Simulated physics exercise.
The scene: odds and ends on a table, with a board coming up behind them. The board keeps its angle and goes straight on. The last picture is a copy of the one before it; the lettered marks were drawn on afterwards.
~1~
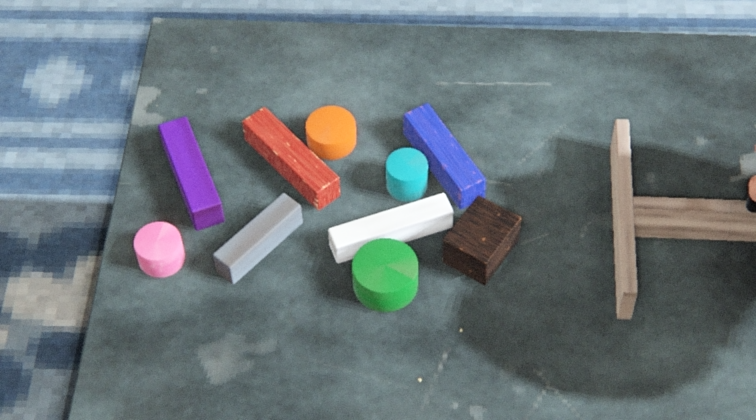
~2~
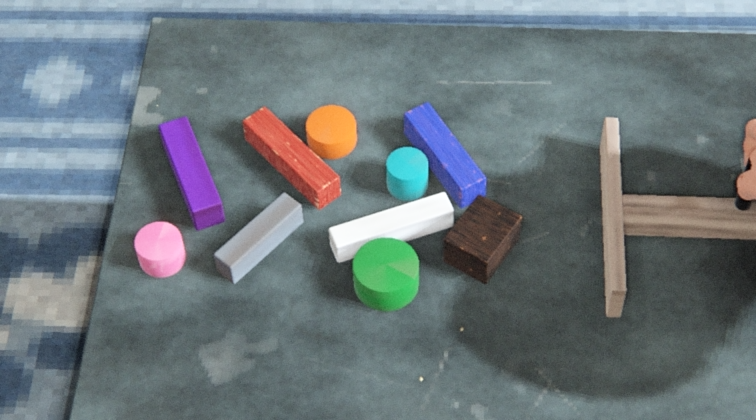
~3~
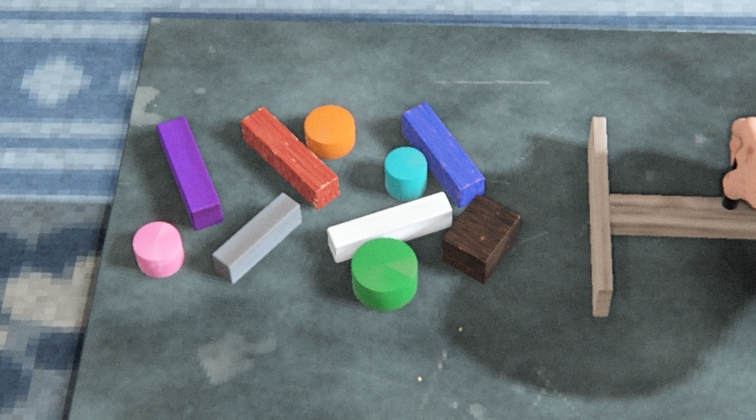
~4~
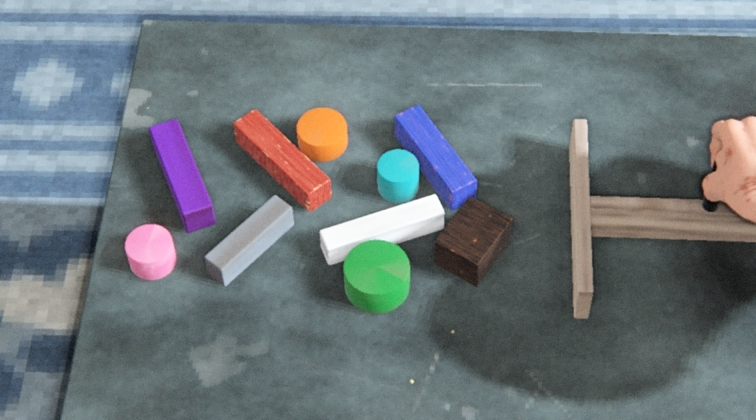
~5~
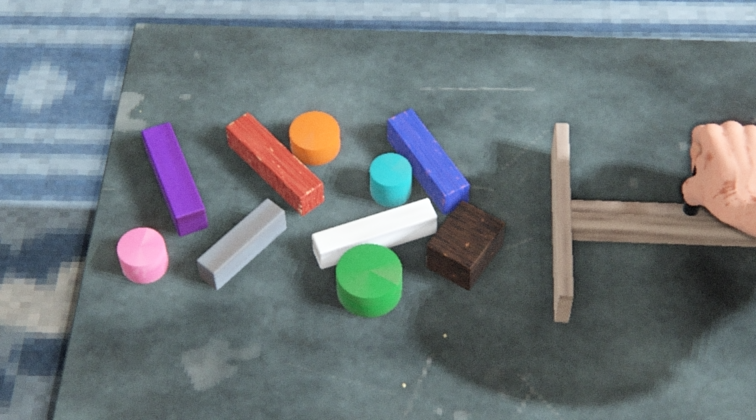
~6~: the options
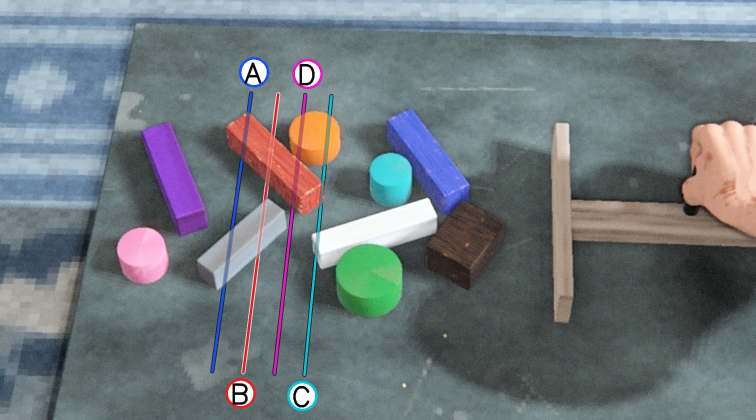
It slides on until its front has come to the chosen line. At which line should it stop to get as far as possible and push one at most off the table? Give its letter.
Up to line A.
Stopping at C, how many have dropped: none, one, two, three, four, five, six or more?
By then, none.
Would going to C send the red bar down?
No.
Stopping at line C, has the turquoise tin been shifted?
Yes.
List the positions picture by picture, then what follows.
Pink tin (160, 250); orange tin (331, 133); green tin (386, 275), in the first picture.
Board (616, 200); red bar (292, 158), in the second picture.
Board (602, 199); white stick (390, 227), in the third picture.
Board (583, 202); turquoise tin (398, 177), in the fourth picture.
Board (564, 205); grey stick (242, 244); pink tin (143, 256); orange tin (315, 138), in the fifth picture.
On the marked copy, A at (233, 223); B at (262, 224); C at (319, 226); D at (291, 225).
Taking A. A third of the way, board (444, 201); green tin (349, 281); blue bar (413, 158).
Two thirds of the way, board (325, 197); grey stick (209, 237); red bar (232, 151).
When it is over, board (235, 194); pink tin (97, 252); purple stick (117, 177); none fallen.
As for the rest, B is within the limit but short; C is within the limit but short; D is within the limit but short.
